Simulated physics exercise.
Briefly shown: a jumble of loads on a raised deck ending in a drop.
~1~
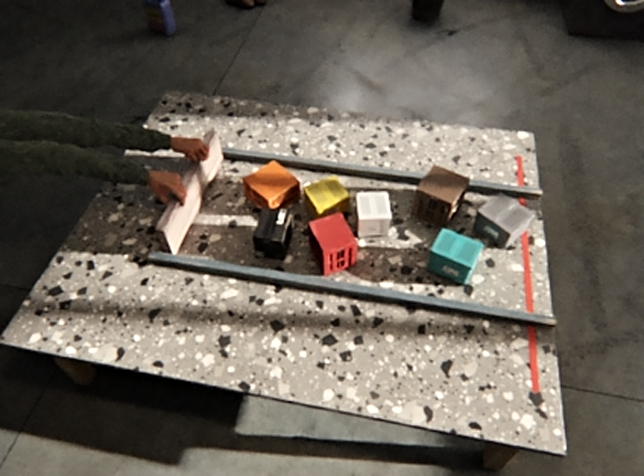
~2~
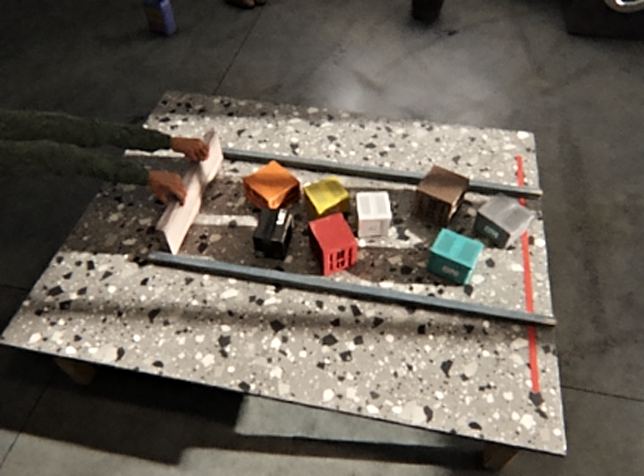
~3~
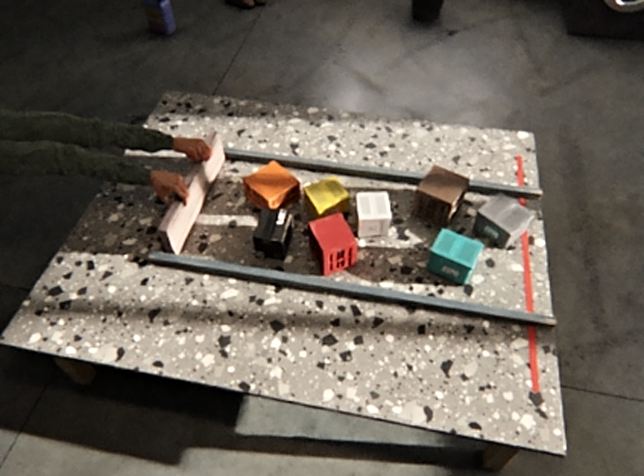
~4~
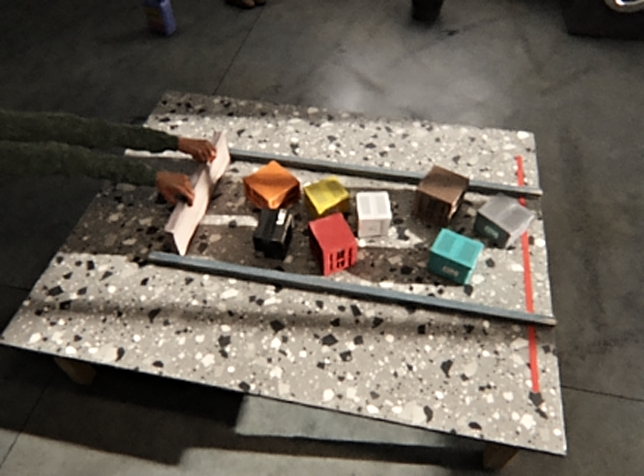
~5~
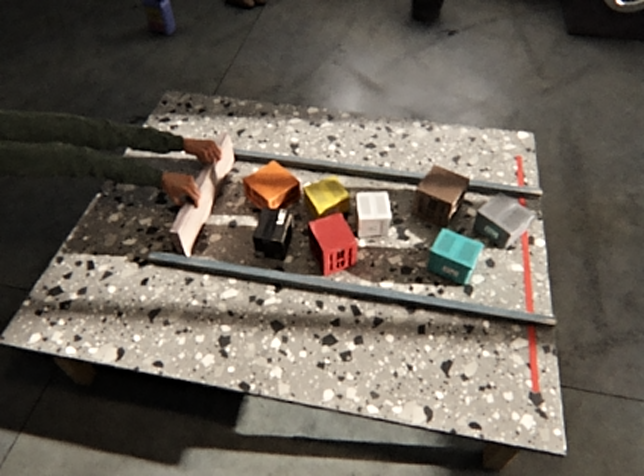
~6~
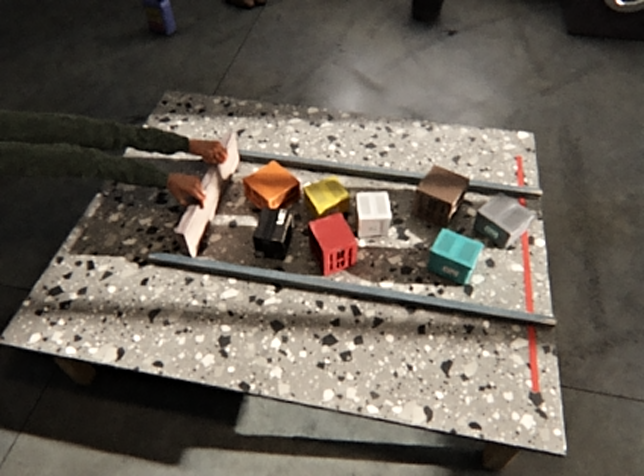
On a dark concrete floor, a speckled grey deck is seen from above at an angle, with two metal rails running across it. Between them sit orange and black blocks at left, yellow, red and white ones mid-deck, and brown, turquoise and grey ones near a red stripe at right. Two sleeved arms slide a pale plank slightly rightward toward the blocks, which stay still, as does the camera.
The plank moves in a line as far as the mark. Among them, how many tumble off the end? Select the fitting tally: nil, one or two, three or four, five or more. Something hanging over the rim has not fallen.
Tally: Five or more.
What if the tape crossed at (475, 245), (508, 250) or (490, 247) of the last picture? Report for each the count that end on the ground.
So, reaching the ground: 3, then 6, then 4.
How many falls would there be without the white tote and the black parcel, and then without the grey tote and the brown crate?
The counts would be 5 and 5.
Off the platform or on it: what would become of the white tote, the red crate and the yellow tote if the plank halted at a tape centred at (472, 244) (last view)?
The white tote keeps its place; the red crate keeps its place; and the yellow tote keeps its place.
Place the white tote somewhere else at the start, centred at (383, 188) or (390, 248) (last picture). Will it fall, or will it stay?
Well, in both cases in turn, the white tote does not stay and then does not stay.
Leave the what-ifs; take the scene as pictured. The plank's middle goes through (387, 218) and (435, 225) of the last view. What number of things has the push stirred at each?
Respectively 8 and 8.
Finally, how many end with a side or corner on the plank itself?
The count is 1.
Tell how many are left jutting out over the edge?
Overhanging ones - 1.
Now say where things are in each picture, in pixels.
In the first frame, grey tote (502, 221); turquoise tote (454, 258); brown crate (440, 197); plank (193, 190); tape (526, 252).
In the second frame, turquoise tote (454, 258); orange crate (272, 189).
In the third frame, brown crate (440, 197); yellow tote (326, 200).
In the fourth frame, grey tote (502, 221); white tote (372, 215).
In the fifth frame, turquoise tote (454, 258); black parcel (274, 234).
In the sixth frame, grey tote (502, 221); turquoise tote (454, 258); brown crate (440, 197); plank (211, 192); tape (526, 252).
Soon after, none off yet; grey tote at rest near (502, 221); turquoise tote at rest near (454, 258); brown crate moved a little near (445, 197).
At rest, the number that fall off is five or more; fallen, orange crate, yellow tote, red crate, white tote, brown crate, turquoise tote and grey tote.
